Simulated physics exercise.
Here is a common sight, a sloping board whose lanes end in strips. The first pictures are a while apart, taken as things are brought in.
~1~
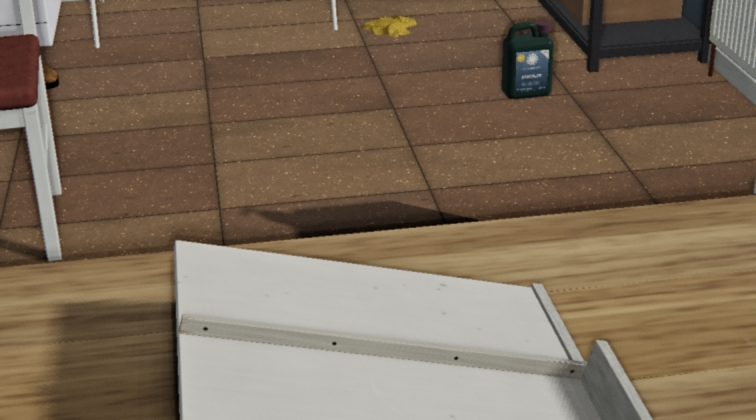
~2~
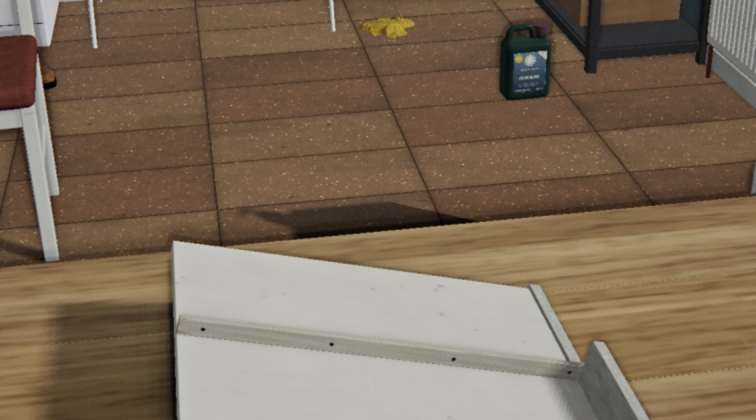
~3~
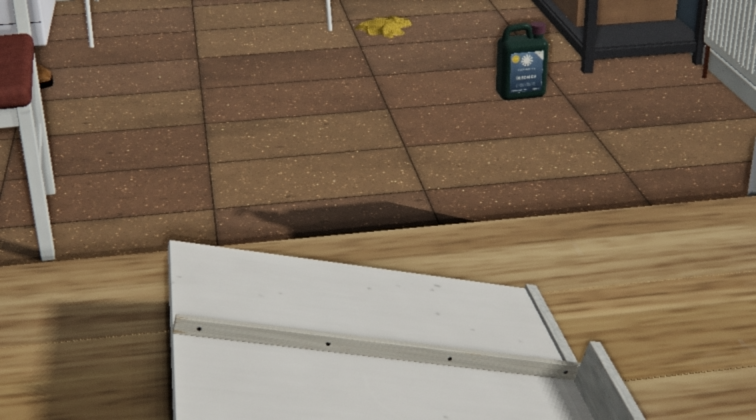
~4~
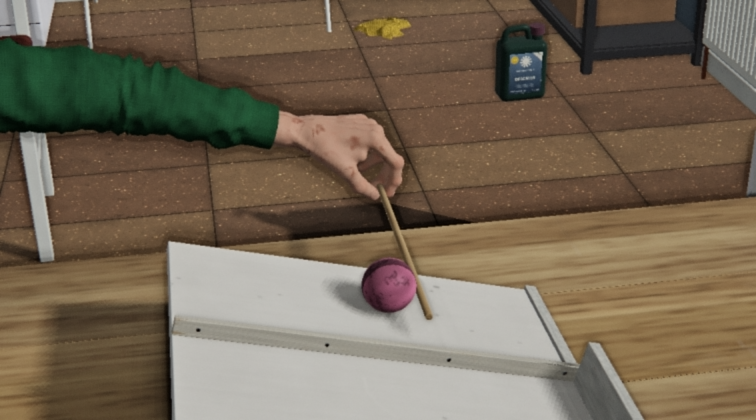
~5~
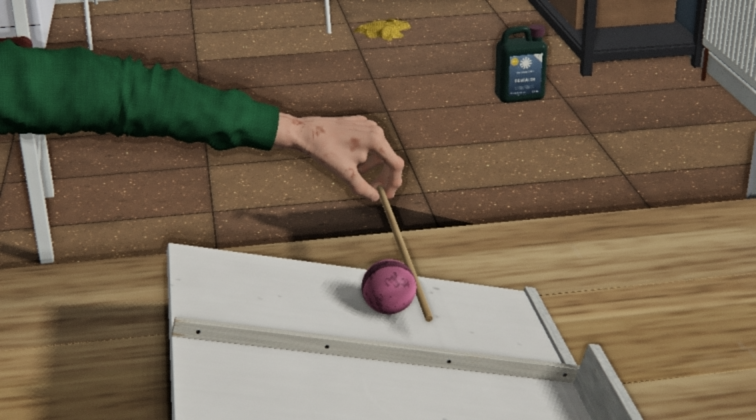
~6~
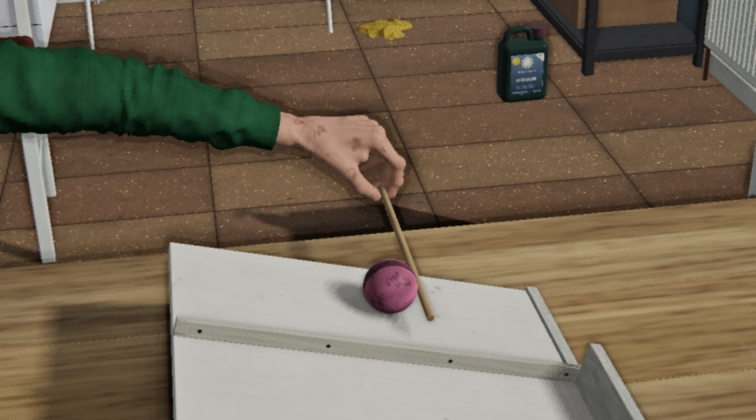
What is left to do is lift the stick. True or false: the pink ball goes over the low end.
True.
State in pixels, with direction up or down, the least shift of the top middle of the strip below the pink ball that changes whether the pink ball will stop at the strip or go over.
Up, by around 8 pixels.
Then, 0.58 s later than the last frame, pink ball off the board near (580, 308).
Then, 1.10 s later than the last frame, pink ball off the board.
When it is over, the pink ball runs past the strip.
